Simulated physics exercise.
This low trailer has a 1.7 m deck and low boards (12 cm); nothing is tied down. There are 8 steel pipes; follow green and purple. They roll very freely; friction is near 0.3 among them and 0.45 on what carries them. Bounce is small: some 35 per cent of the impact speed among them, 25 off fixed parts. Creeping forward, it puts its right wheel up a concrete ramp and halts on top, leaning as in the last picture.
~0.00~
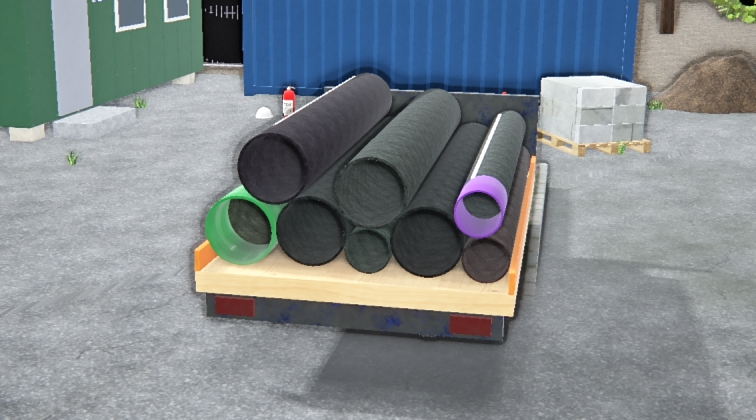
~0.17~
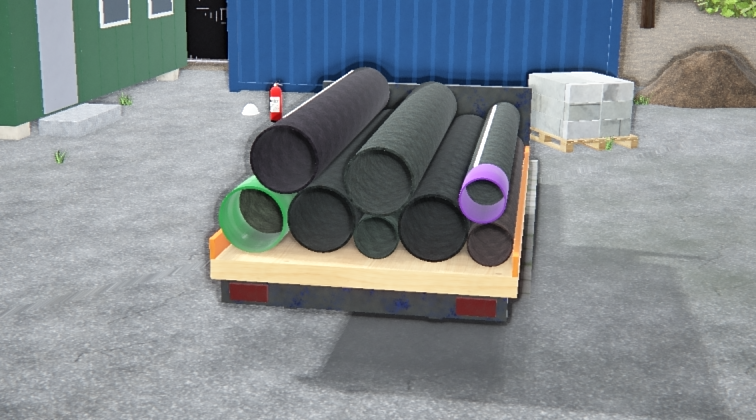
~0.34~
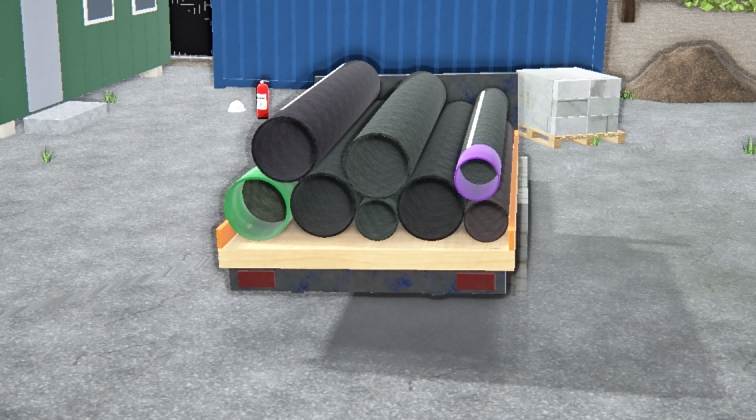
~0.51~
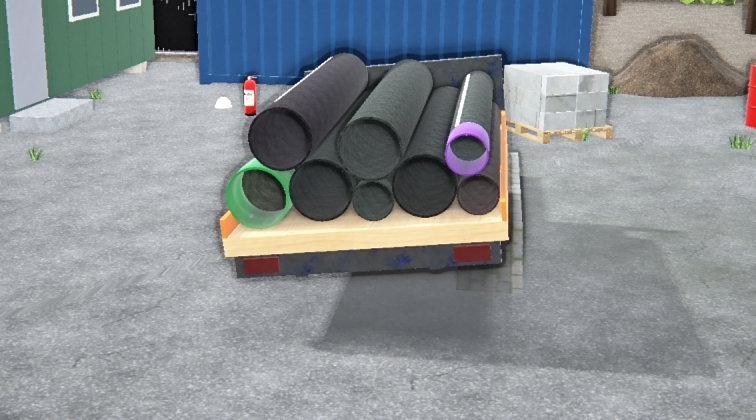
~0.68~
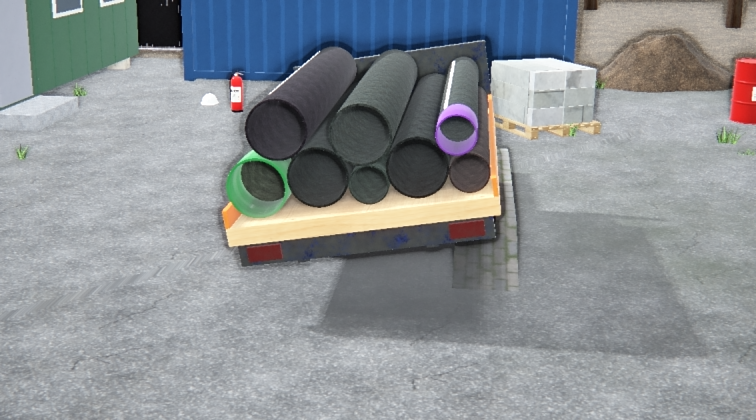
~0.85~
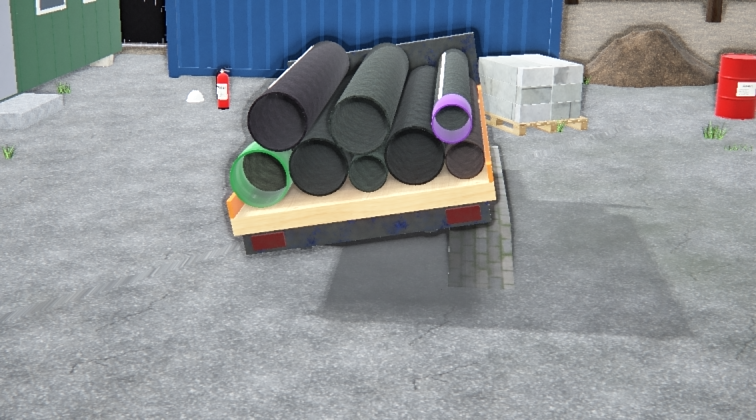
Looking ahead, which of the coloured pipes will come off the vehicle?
Green stays aboard, purple stays aboard.
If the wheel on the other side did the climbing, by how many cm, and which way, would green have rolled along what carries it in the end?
Some 0 cm leftwards.
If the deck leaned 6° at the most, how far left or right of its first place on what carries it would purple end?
Some 0 cm rightwards.
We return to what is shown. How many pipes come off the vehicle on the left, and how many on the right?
On the left 0, on the right 0.
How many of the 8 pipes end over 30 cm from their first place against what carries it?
In all, 0.
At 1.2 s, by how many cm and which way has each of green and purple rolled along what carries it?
Green 0 left, purple 0 left.
By 1.2 s, green is on the deck, 20 cm from the left edge; purple is up on others, 20 cm from the right edge; 0 gone from the deck.
Finally (1.6 s), green is on the deck, 20 cm from the left edge; purple is up on others, 20 cm from the right edge; 0 gone from the deck.
